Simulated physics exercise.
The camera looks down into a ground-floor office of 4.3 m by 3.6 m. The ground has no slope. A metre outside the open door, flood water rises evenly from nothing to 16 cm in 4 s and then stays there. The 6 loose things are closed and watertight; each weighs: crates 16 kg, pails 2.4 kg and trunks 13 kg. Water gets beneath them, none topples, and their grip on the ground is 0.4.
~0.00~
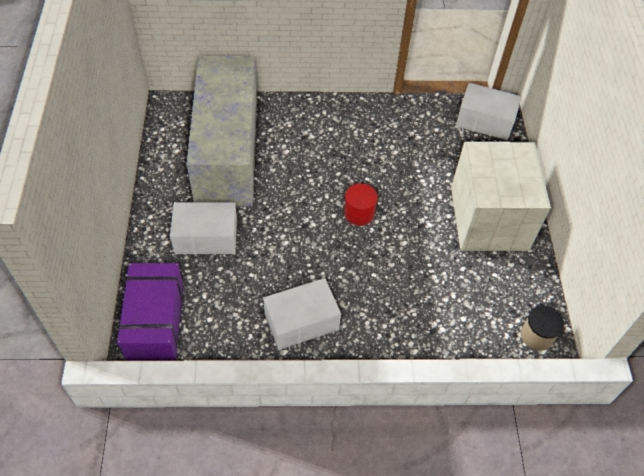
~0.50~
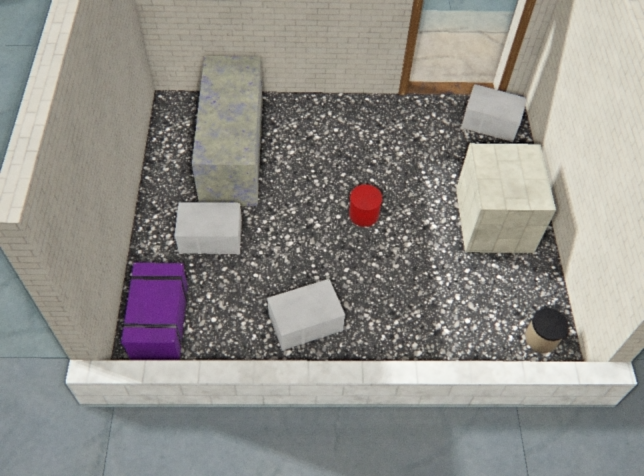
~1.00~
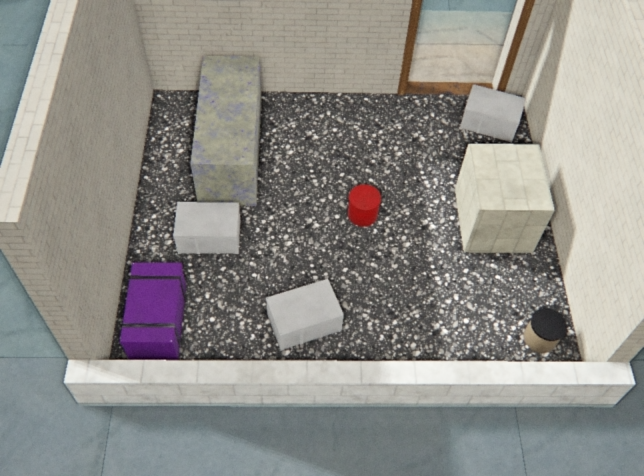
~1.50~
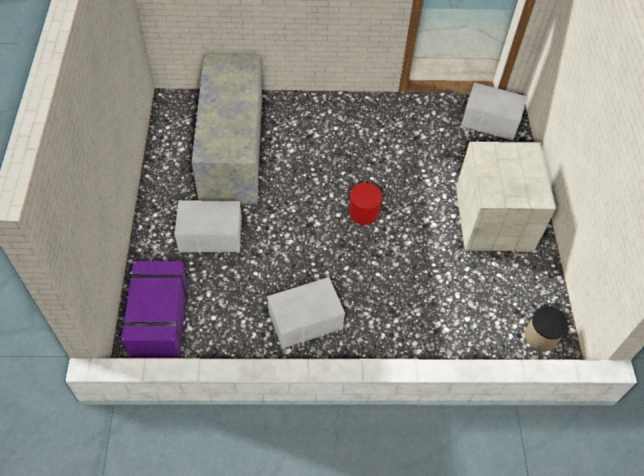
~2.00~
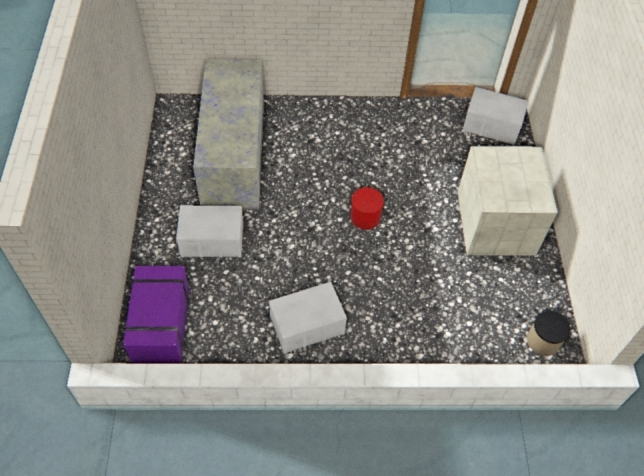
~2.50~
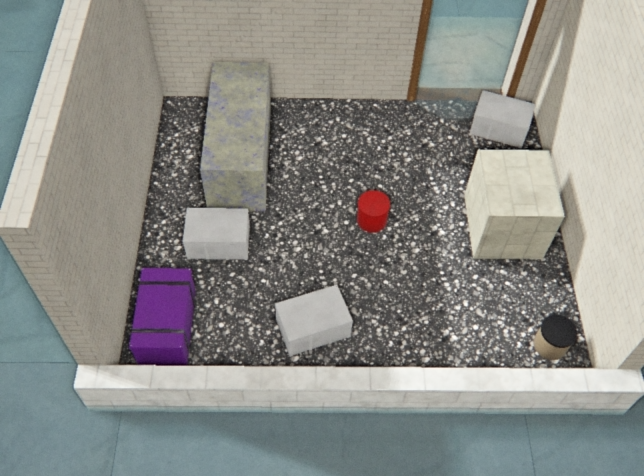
Water spread outside the open doorway and just began to creep in over the threshold, while the purple trunk, red pail, and pale blocks on the speckled floor all stayed put.
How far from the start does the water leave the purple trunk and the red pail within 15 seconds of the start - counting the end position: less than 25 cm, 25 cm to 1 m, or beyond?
Purple trunk ends far away; red pail ends far away.
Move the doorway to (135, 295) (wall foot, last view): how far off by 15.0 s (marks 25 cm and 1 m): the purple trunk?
Then the purple trunk ends far away.
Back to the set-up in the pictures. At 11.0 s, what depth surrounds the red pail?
Roughly 9 cm.
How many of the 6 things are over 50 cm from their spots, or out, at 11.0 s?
I count 4.
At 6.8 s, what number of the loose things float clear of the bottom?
At that moment 2.
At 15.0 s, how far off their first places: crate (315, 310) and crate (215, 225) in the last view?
In turn: 80 cm, 50 cm.
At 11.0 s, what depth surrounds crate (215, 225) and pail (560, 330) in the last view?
Roughly 6 and 6 cm.
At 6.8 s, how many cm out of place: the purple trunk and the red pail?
About 0 and 120 cm.
After 3.5 s the purple trunk is near (161, 307), 0.0 m from its start, aground; the red pail is near (374, 203), 0.0 m from its start, aground; 0 afloat.
After 6.8 s the purple trunk is near (161, 307), 0.0 m from its start, aground; the red pail is near (283, 284), 1.3 m from its start, afloat; 2 afloat.
After 11.0 s the purple trunk is near (152, 250), 0.6 m from its start, afloat; the red pail is near (157, 341), 2.5 m from its start, afloat; 5 afloat.
After 15.0 s the purple trunk is near (189, 92), 2.6 m from its start, afloat; the red pail is near (147, 231), 2.2 m from its start, afloat; 6 afloat.
